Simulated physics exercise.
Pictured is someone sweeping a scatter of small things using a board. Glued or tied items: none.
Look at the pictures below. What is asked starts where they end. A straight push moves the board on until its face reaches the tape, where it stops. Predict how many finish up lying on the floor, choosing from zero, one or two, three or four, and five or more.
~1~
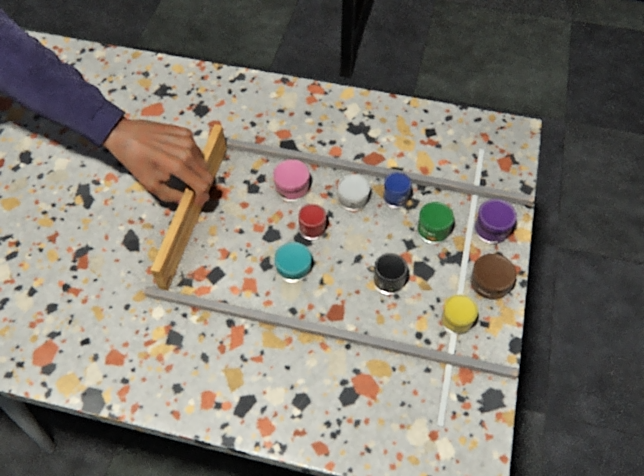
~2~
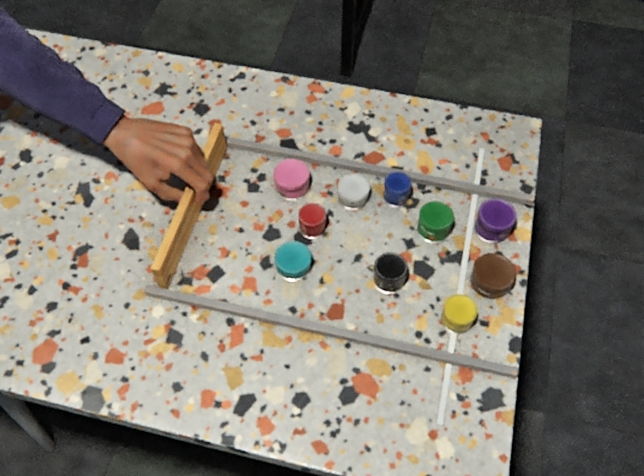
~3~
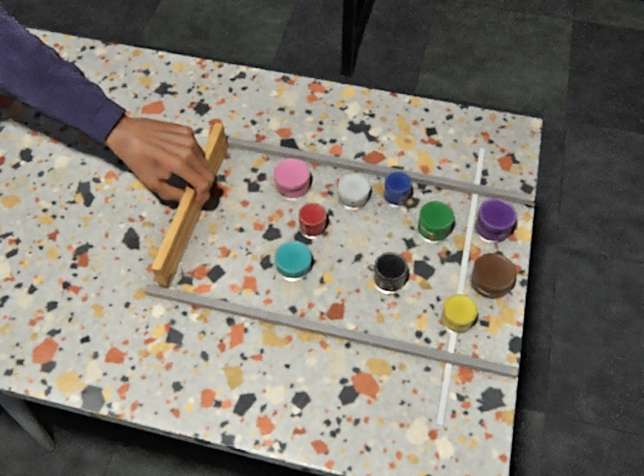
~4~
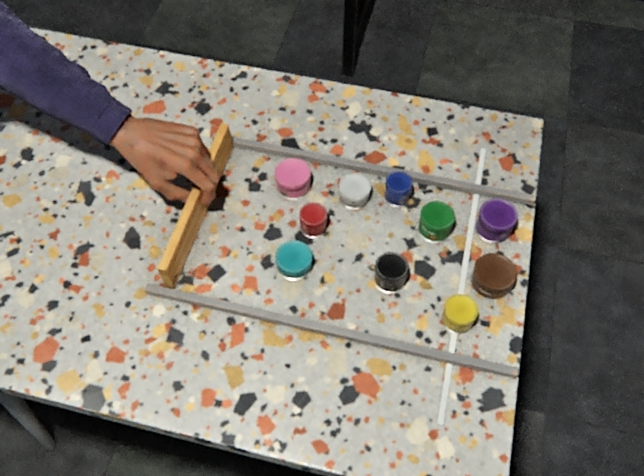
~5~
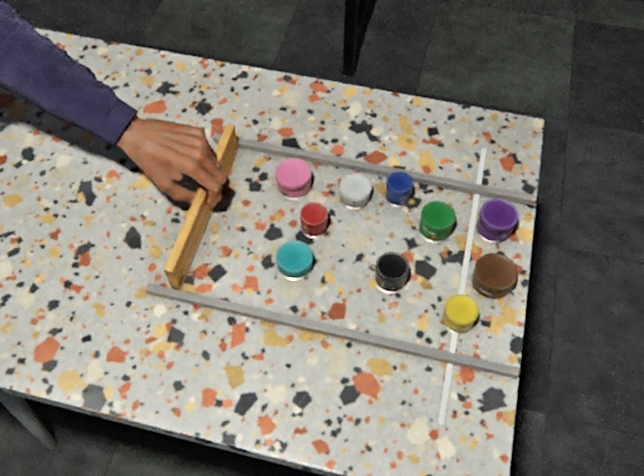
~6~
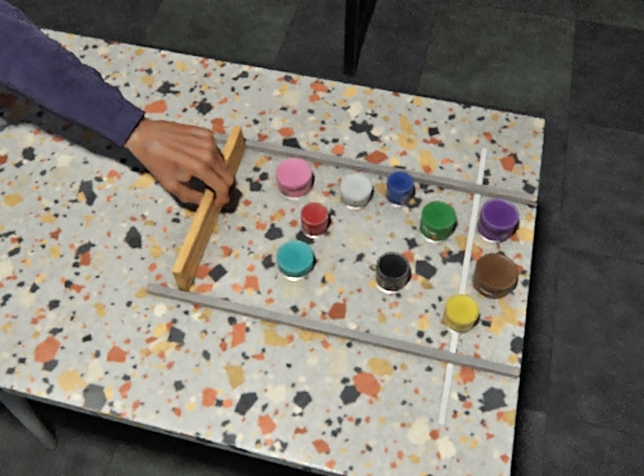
My prediction is one or two.
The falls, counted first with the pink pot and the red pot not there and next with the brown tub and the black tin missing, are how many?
First 1, then 1.
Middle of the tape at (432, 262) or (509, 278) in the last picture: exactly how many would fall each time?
In that order 0 and 5.
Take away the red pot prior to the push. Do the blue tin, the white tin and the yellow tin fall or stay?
The blue tin remains - the white tin remains - the yellow tin remains.
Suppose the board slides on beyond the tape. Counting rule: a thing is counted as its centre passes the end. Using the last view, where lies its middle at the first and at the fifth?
Around (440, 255); afterwards around (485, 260).
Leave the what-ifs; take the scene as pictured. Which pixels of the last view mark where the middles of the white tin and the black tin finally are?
First: About (522, 218); second: About (512, 283).
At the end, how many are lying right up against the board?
Count: 5.
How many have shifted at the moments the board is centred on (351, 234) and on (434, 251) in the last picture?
Counting first: 7, next 10.
A little later, none off yet; brown tub at rest near (495, 276); purple tin at rest near (497, 221); yellow tin at rest near (460, 314).
Next, none off yet; brown tub moving near (501, 275); purple tin shifted a little near (515, 223); yellow tin at rest near (460, 314).
When it is over, the number that fall off is one or two; down, purple tin and brown tub.
